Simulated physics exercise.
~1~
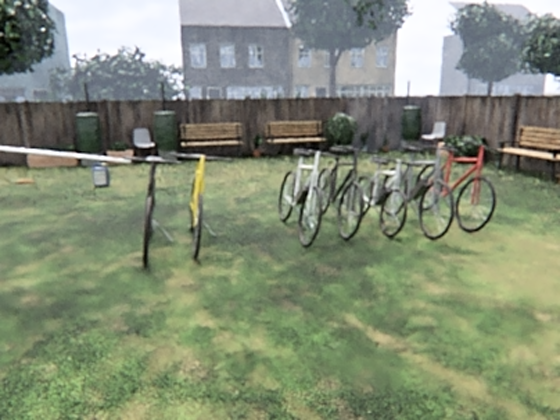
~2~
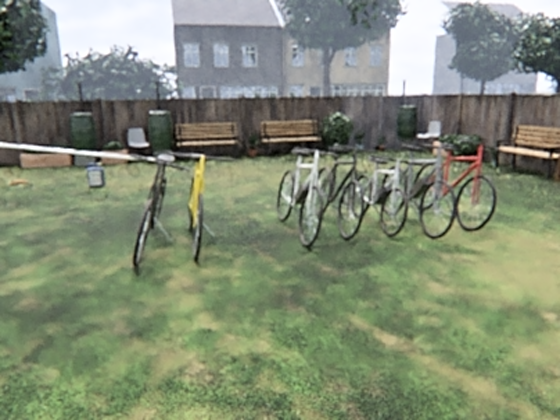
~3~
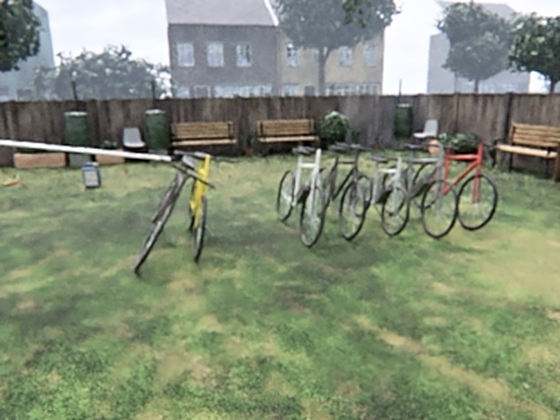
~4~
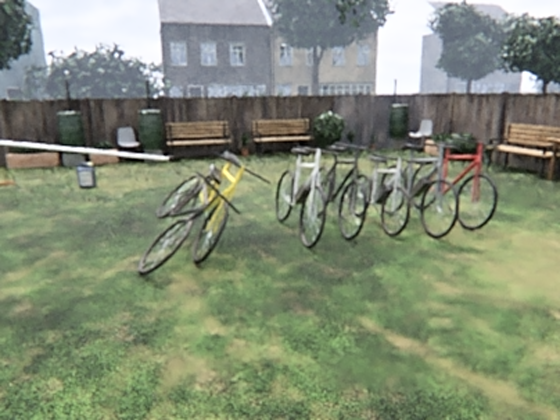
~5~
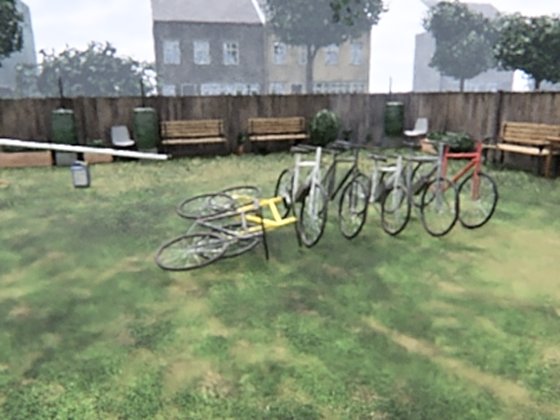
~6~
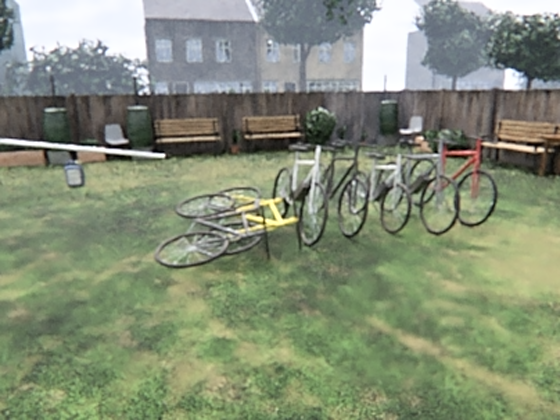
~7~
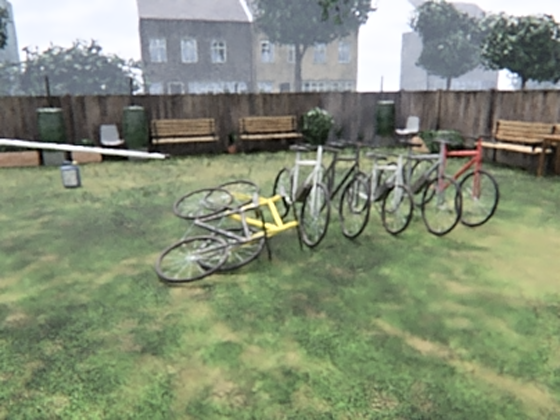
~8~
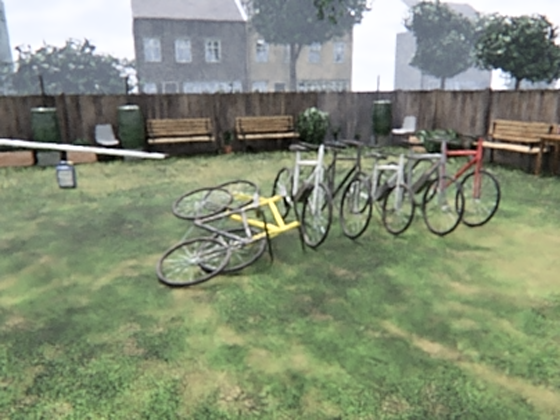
At first, a row of bicycles stands on a patchy lawn before a wooden fence and benches, with a dark one and a yellow one set apart on the left. A long pale pole reaches in from the left and pushes the dark bicycle, which tilts to the right. It leans into the yellow bicycle, and the two topple together. They drop low beside the nearest pale bicycle, shift slightly, and settle in a tangle. By the end, both lie tipped over on the grass, while the other five, including the red one, remain upright.
